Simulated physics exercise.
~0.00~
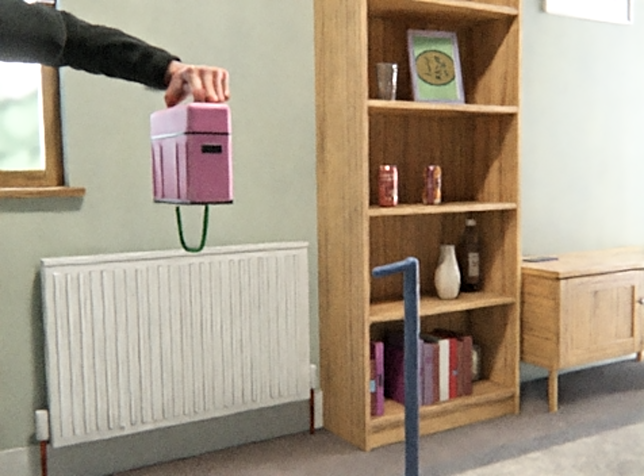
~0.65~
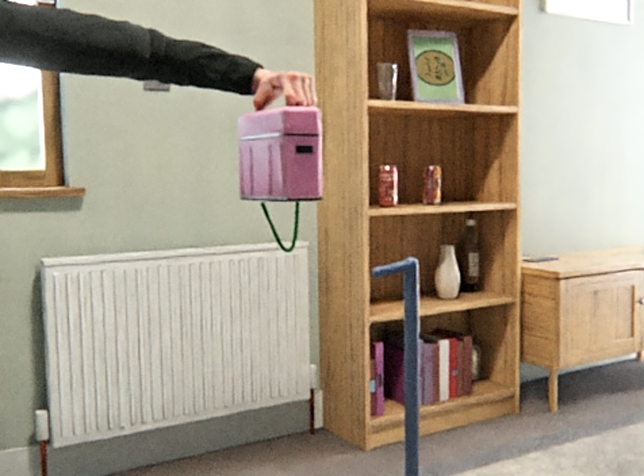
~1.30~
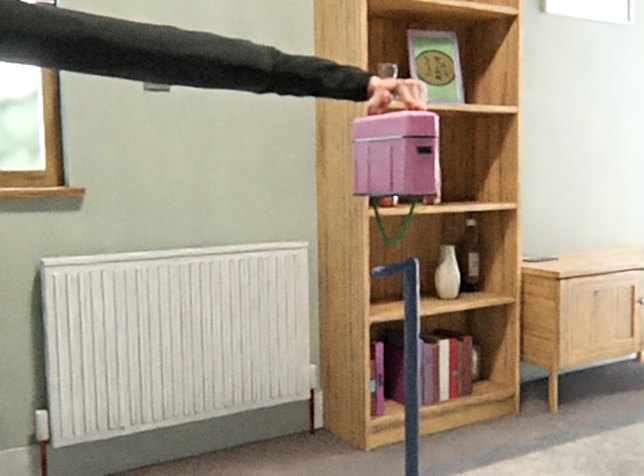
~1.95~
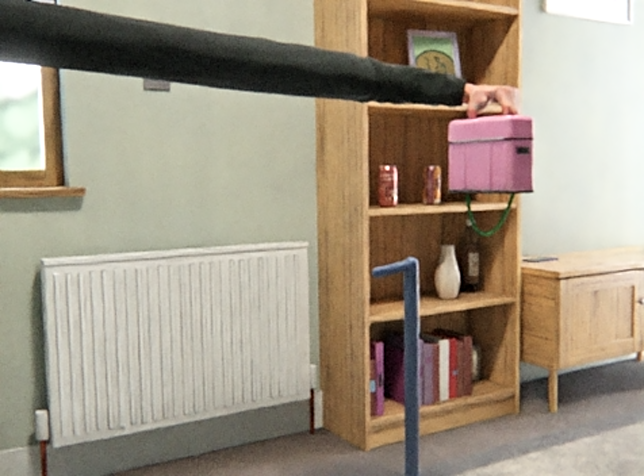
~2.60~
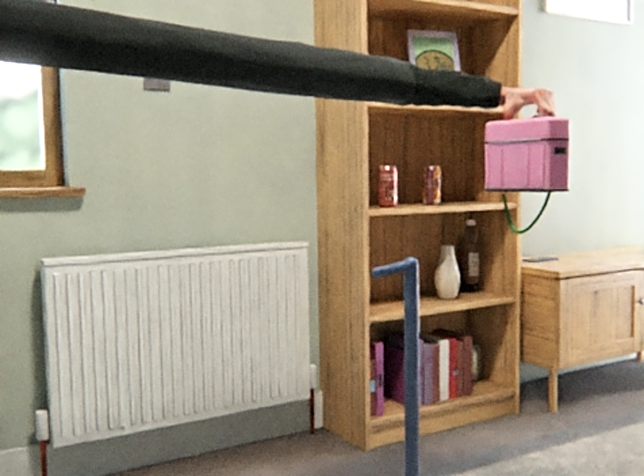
A pink case with a green loop hanging beneath it is held by a hand in a dark sleeve at the left of a room, seen from a still, level view. Below it stands a white radiator, with a wooden bookcase and low cabinet to the right and a blue post with a sideways hook in front. The arm reaches rightward, carrying the upright case past the radiator. The case passes above the post, its loop staying clear of the hook. It continues across the shelves and ends beyond the post, still held above the cabinet.
